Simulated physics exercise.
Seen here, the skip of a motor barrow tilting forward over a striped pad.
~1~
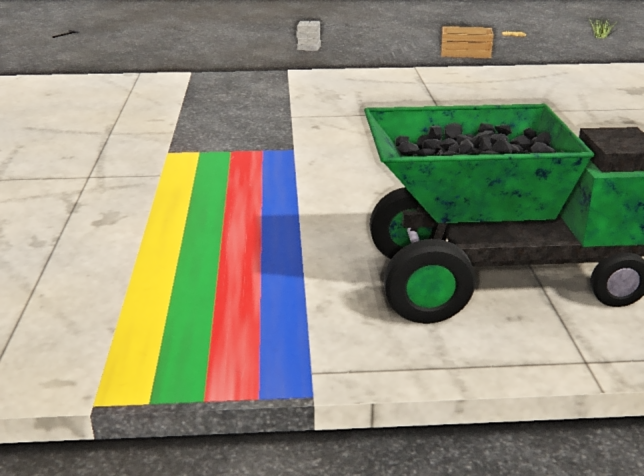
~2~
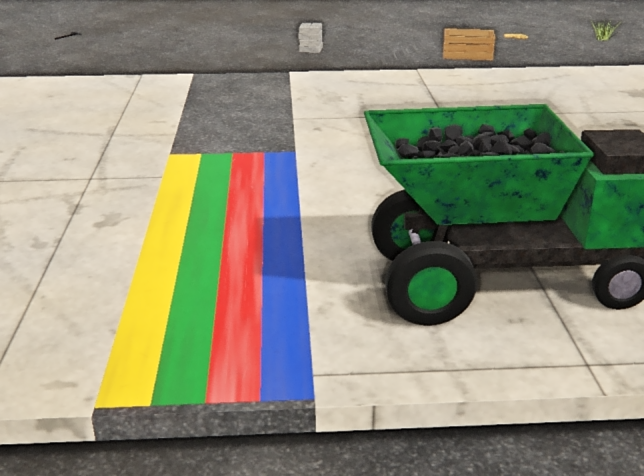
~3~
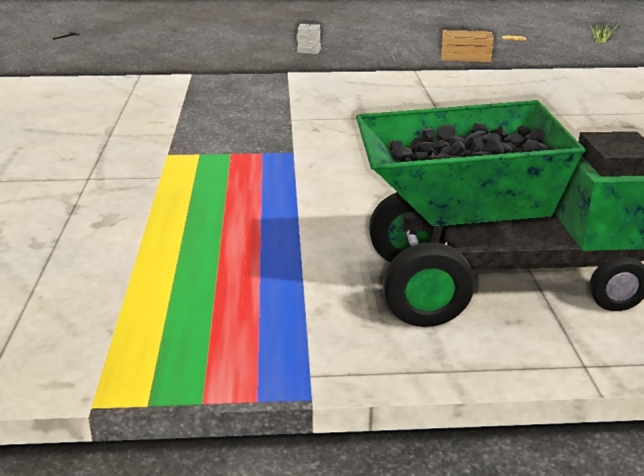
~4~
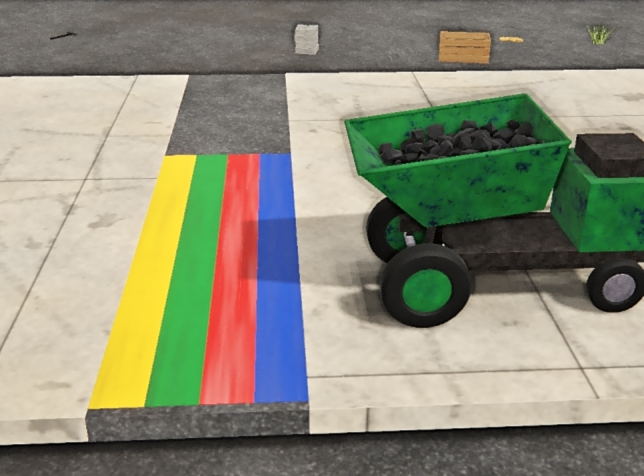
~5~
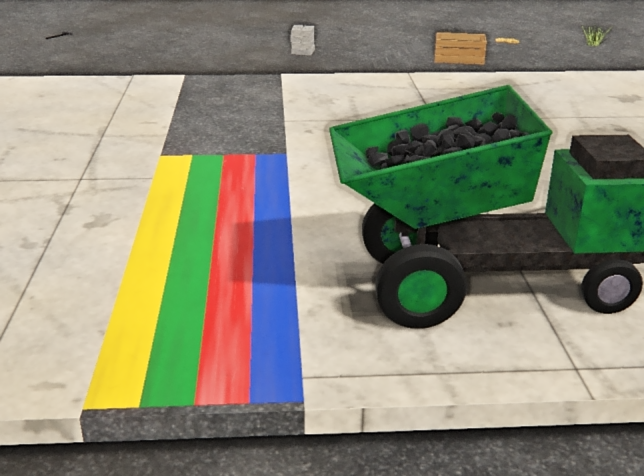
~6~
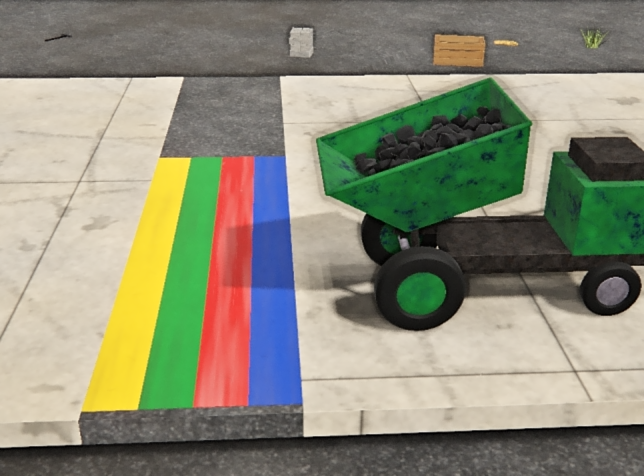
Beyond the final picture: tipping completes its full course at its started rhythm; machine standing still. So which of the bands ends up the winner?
The winner is the red band.
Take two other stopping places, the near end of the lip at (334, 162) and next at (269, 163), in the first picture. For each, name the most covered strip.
Place one - that green strip; place two - yellow.
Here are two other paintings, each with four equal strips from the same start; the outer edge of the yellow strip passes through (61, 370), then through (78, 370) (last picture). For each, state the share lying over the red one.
Respectively 40 and 40 percent.
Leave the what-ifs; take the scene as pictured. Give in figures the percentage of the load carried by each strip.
In percent: Blue strip 20, red strip 30, green strip 20, yellow strip 5.
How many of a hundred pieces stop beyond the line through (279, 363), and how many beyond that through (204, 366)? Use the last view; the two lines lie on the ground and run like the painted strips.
Result, first then second: 80 %, 30 %.
Soon after the last picture, skip tipped steeply; all in the skip.
A little later, skip tipped steeply; most in the skip; a small part over the blue strip; a small part over the red strip; a stray few over the green strip.
Later still, skip tipped right over; about a quarter in the skip; about a quarter over the blue strip; about a third over the red strip; about a quarter over the green strip; a small part over the yellow strip; a stray few off the paint.
At rest, skip tipped right over; about a quarter in the skip; about a quarter over the blue strip; about a third over the red strip; about a quarter over the green strip; a small part over the yellow strip; a stray few off the paint.
